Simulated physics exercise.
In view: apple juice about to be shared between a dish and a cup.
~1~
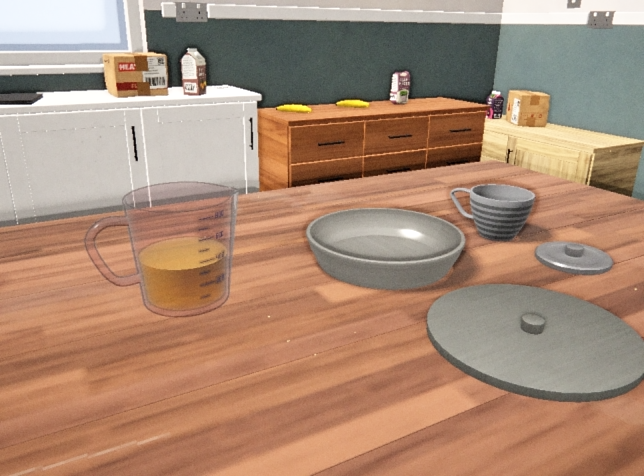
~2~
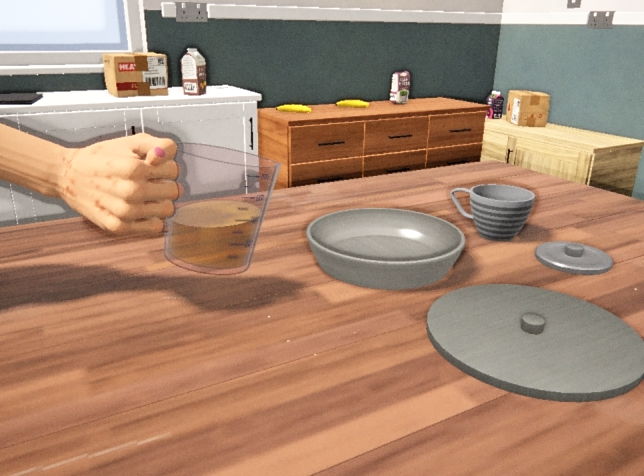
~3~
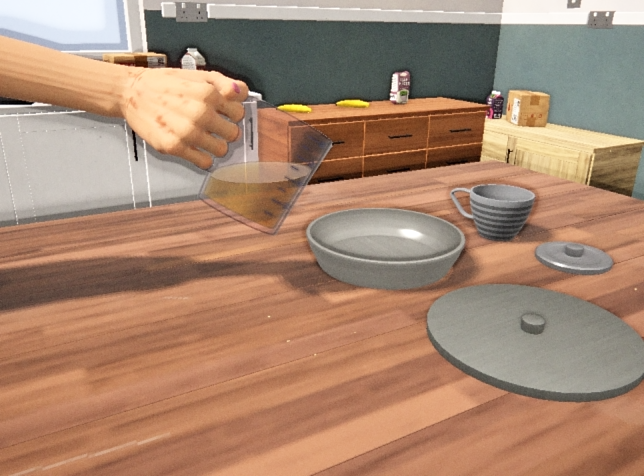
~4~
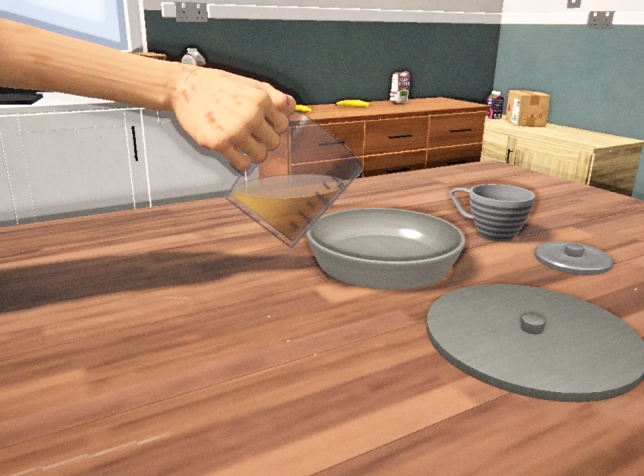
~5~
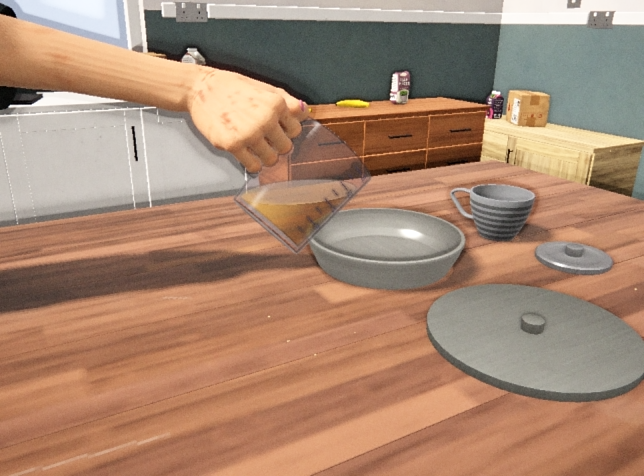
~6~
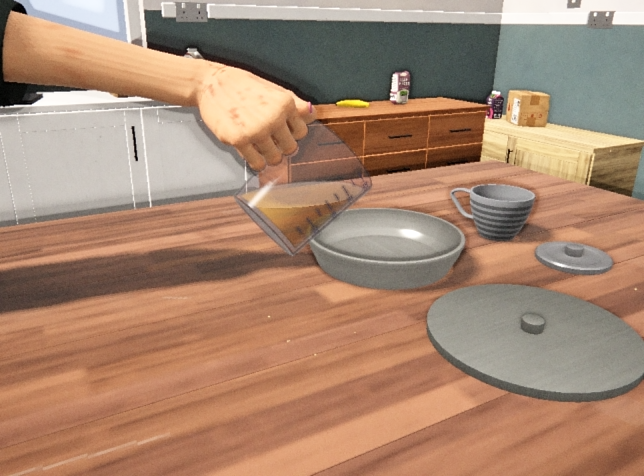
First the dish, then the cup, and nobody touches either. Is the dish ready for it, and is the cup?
The dish takes it in and the cup takes it in.
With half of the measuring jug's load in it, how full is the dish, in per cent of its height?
Some 20 per cent.
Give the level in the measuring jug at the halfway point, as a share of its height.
Close to 20 %.
Next, the apple juice goes into the dish.
After that, the apple juice goes into the cup.
Finally, the dish has its share inside; the cup has its share inside.
